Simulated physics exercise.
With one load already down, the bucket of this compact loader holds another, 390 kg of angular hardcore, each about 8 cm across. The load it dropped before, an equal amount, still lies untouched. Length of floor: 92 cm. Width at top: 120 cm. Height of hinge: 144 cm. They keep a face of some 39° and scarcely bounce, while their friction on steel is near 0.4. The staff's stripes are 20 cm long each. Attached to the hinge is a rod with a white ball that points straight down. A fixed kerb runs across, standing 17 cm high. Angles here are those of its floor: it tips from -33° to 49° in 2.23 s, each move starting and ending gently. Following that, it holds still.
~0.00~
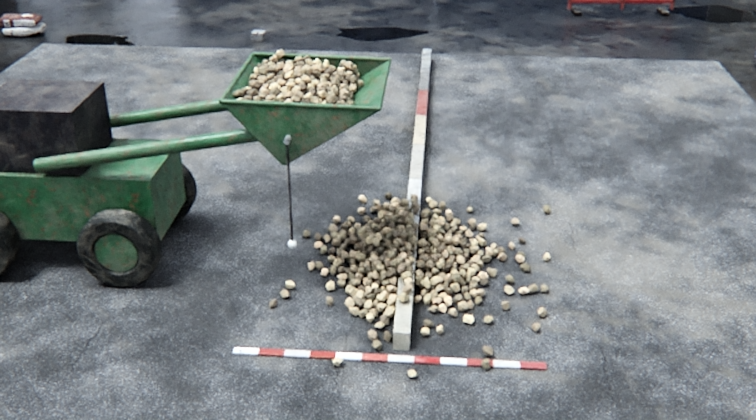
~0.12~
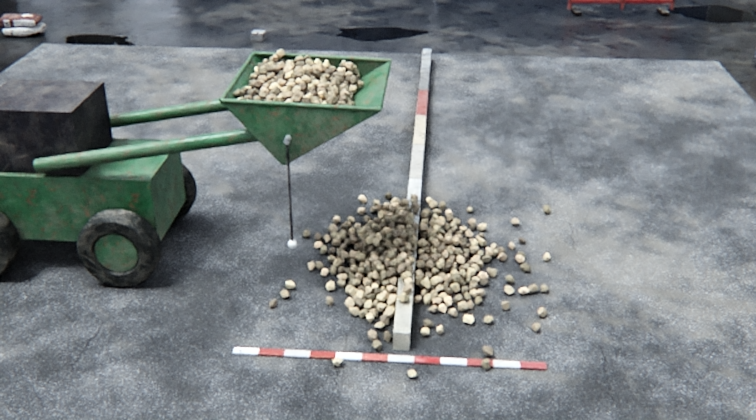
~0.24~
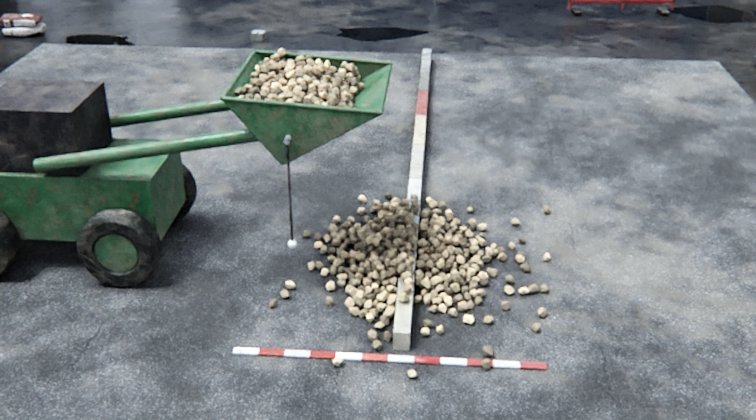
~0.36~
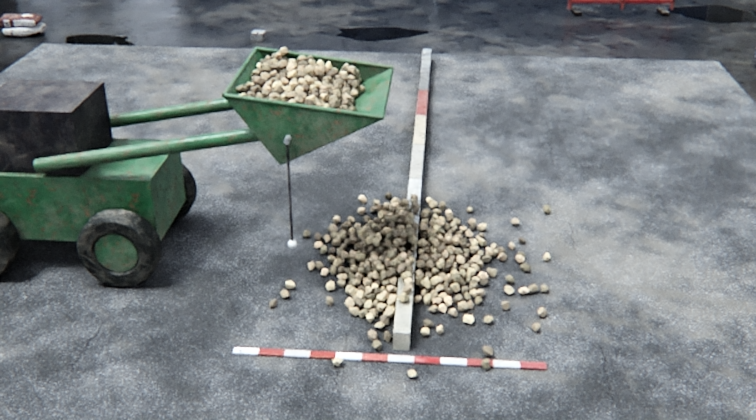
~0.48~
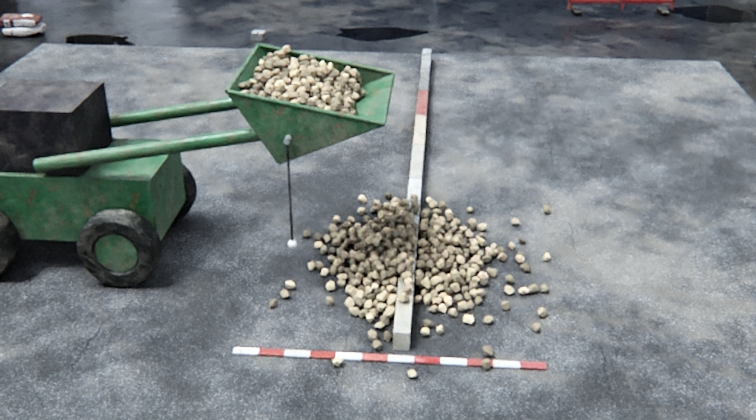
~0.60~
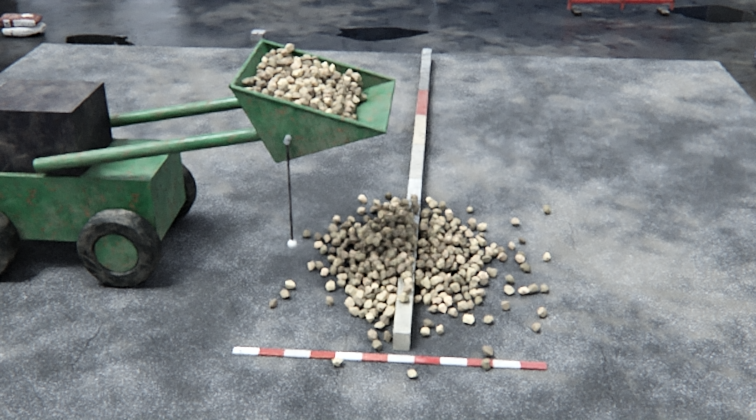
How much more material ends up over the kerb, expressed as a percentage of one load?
About 24 per cent of a load more.
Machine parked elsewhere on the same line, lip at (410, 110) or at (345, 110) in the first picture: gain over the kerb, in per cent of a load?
Roughly 70 per cent, then 0 per cent.
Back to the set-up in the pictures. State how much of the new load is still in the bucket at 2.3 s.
Around 5 per cent of the load is still inside.
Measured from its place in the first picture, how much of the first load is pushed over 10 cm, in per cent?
The answer is about 5 per cent.
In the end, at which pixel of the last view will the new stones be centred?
Their centre rests close to (380, 245).
After 1.7 s the floor is at 36°; in per cent of one load, 94 in the bucket, 69 on this side of the kerb, 37 over the kerb; the foremost stones are at (537, 271).
After 2.3 s the floor is at 49°; in per cent of one load, 4 in the bucket, 145 on this side of the kerb, 51 over the kerb; the foremost stones are at (537, 271).
After 2.7 s the floor is at 49°; in per cent of one load, 0 in the bucket, 140 on this side of the kerb, 60 over the kerb; the foremost stones are at (537, 271).
After 5.4 s the floor is at 49°; in per cent of one load, 0 in the bucket, 139 on this side of the kerb, 61 over the kerb; the foremost stones are at (537, 271). Net gain over the kerb, 24.
